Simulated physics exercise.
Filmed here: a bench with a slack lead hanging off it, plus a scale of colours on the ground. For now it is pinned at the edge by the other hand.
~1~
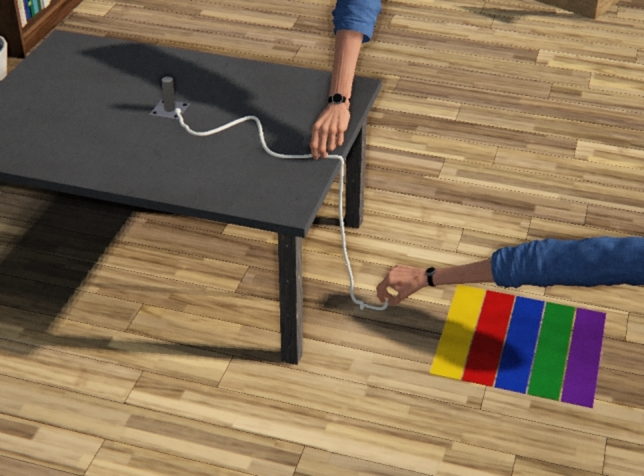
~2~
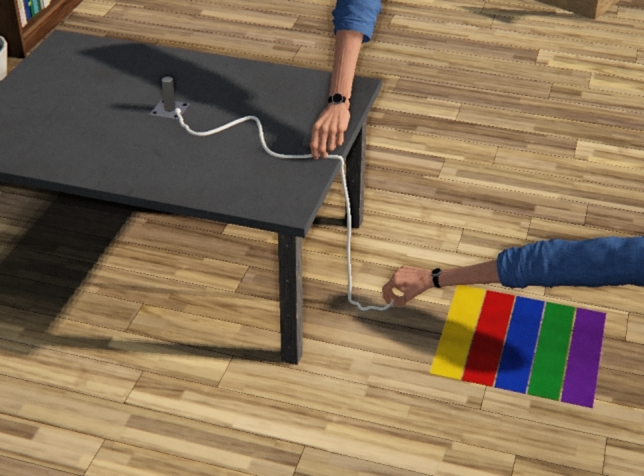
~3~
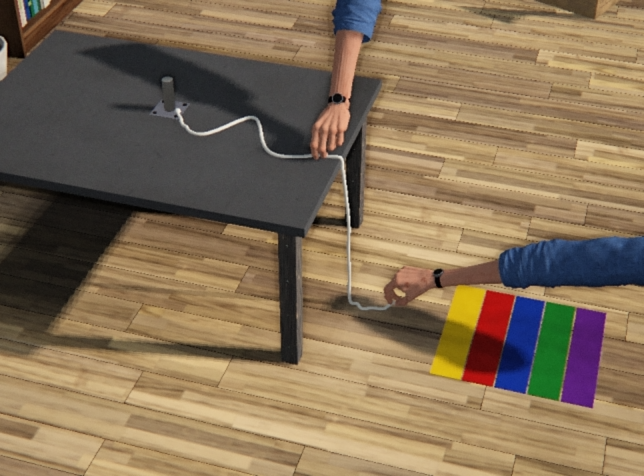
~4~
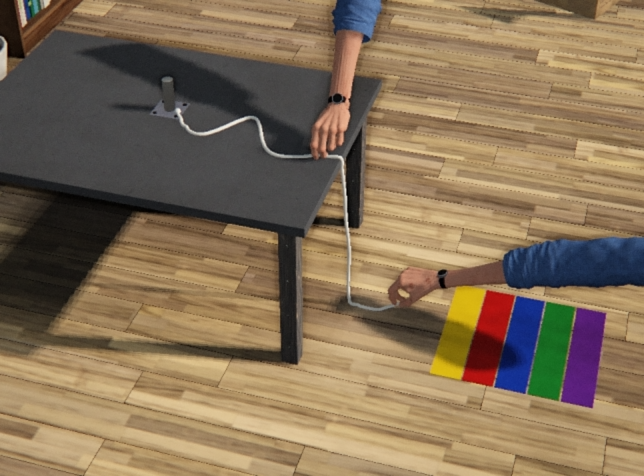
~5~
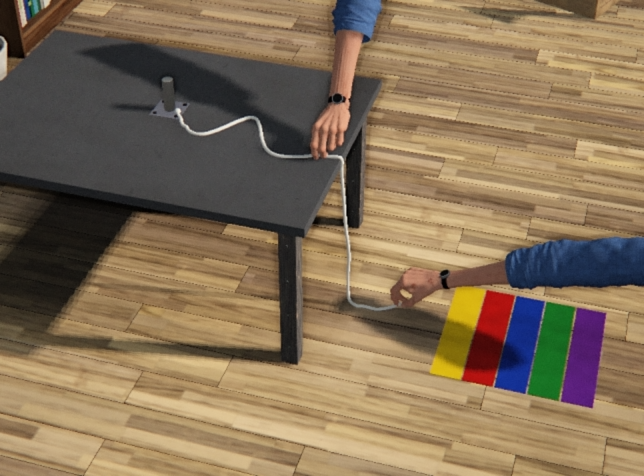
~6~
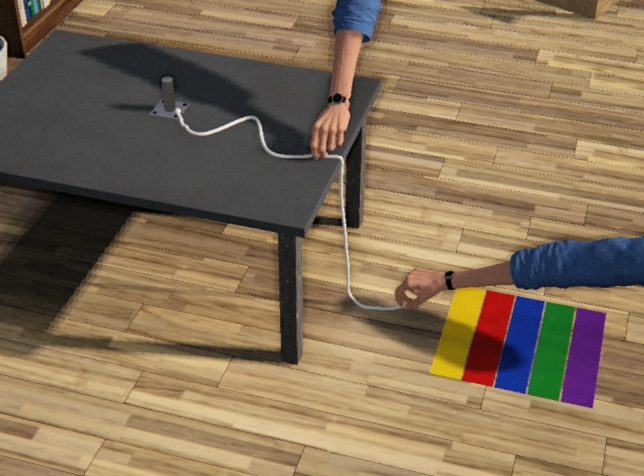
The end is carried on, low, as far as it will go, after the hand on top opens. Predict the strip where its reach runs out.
Its reach runs out at the purple strip.
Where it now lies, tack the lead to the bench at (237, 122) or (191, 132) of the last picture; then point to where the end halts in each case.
Estimates in sequence: (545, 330) then (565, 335).
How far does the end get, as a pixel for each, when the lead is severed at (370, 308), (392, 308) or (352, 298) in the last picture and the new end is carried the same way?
The pixels are (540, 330), (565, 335) and (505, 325), in the order of the tries.
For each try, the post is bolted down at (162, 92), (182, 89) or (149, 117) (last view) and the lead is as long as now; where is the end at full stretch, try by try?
Try by try, about (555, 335), (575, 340) and (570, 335).
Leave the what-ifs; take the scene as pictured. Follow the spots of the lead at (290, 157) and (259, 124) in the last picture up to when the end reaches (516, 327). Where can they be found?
Around (351, 169) and (296, 136).
Early on, end near (516, 327); over blue.
Midway, end near (560, 335); over green.
At the end of the slack, end near (586, 341); over purple. It gets as far as the purple strip.
